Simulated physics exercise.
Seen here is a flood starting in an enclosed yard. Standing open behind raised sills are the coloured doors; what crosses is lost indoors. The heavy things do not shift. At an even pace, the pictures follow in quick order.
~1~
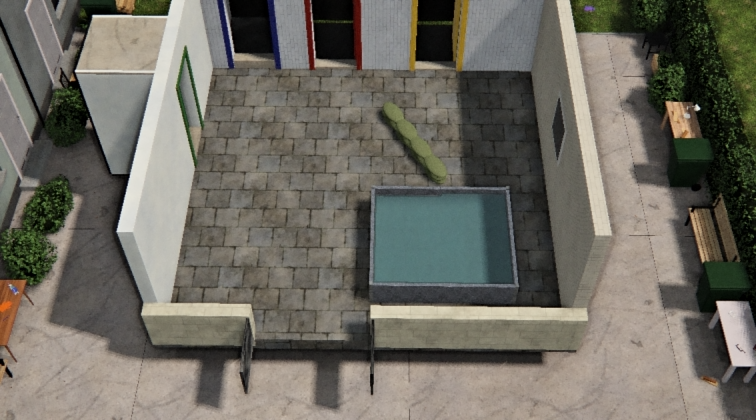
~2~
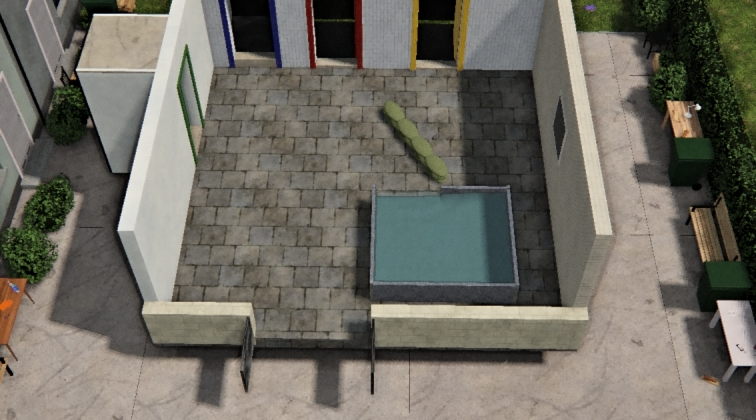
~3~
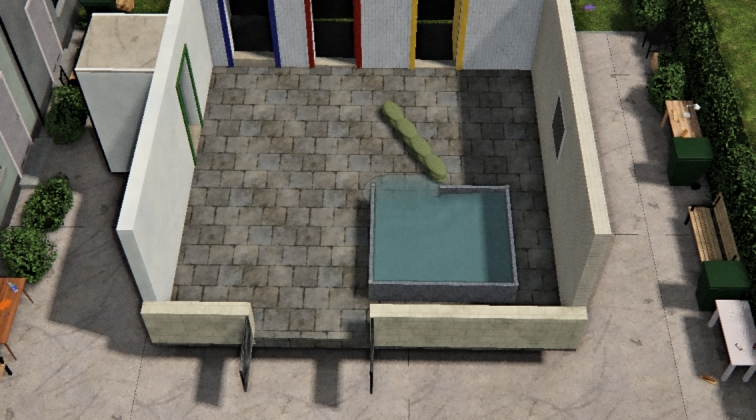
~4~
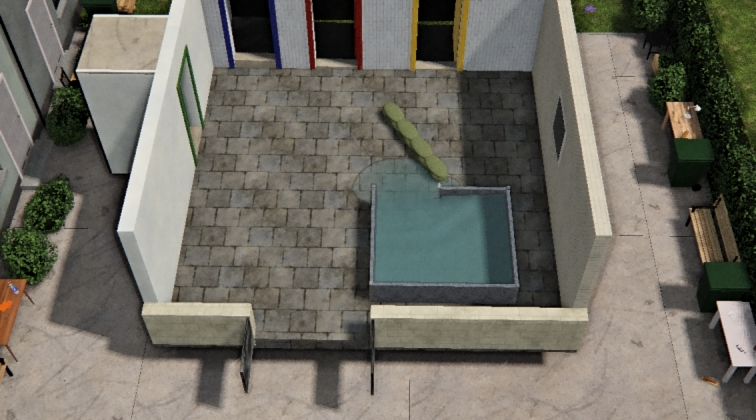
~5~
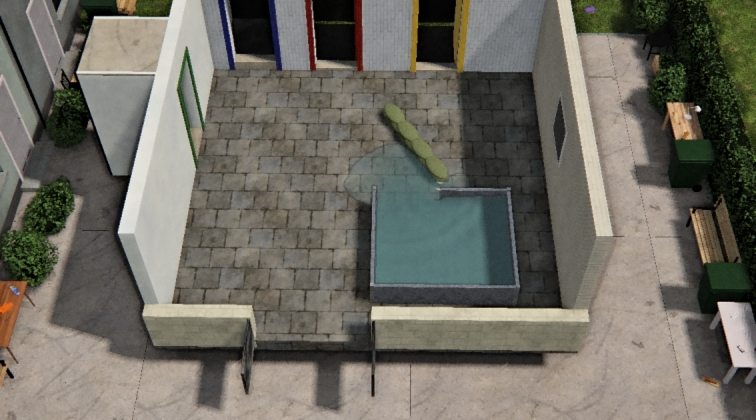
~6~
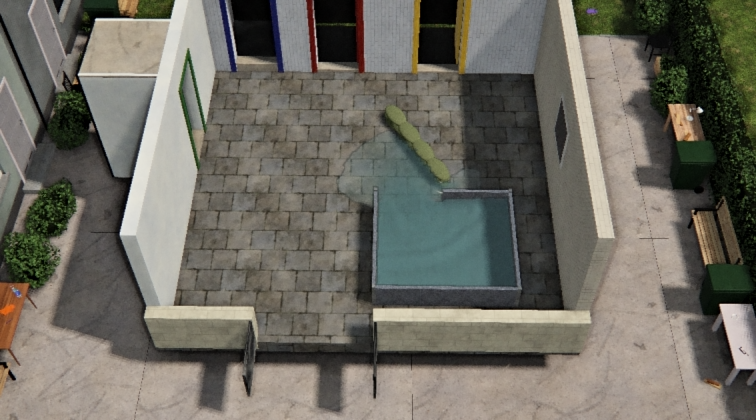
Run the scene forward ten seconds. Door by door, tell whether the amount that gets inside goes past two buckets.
Door by door: The blue door stays at two buckets or less, the green door stays at two buckets or less, the red door goes past two buckets, the yellow door stays at two buckets or less.
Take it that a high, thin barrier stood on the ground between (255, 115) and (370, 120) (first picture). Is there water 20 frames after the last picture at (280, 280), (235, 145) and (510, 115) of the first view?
Results in order: Bone-dry / swamped / bone-dry.
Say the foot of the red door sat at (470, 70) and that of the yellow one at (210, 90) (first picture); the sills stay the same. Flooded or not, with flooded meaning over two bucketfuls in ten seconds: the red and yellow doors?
Result - red keeps within bounds, yellow runs over the limit.
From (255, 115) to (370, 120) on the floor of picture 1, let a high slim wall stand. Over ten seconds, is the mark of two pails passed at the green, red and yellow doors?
Briefly, green ends up above; red remains below; yellow remains below.
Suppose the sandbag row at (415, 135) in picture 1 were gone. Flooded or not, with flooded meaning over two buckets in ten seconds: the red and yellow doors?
As I read it, the red door goes past it and the yellow door goes past it.
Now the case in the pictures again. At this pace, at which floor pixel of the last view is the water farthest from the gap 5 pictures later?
At roughly (356, 88).
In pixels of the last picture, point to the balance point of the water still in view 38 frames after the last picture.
I'd say near (352, 180).
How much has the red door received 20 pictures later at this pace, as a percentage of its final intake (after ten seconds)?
Close to 50 %.
A moment on, water covers 15 % of the floor; the blue door not reached, the green door not reached, the red door not reached, the yellow door not reached.
Next, water covers 25 % of the floor; the blue door not reached, the green door not reached, the red door under two buckets in, the yellow door not reached.
Then, water covers 35 % of the floor; the blue door wet at the sill, nothing in, the green door not reached, the red door over two buckets in, the yellow door wet at the sill, nothing in.
Later, water covers 55 % of the floor; the blue door wet at the sill, nothing in, the green door under two buckets in, the red door far over two buckets in, the yellow door wet at the sill, nothing in.
In the end, water covers 85 % of the floor; the blue door under two buckets in, the green door under two buckets in, the red door far over two buckets in, the yellow door wet at the sill, nothing in.
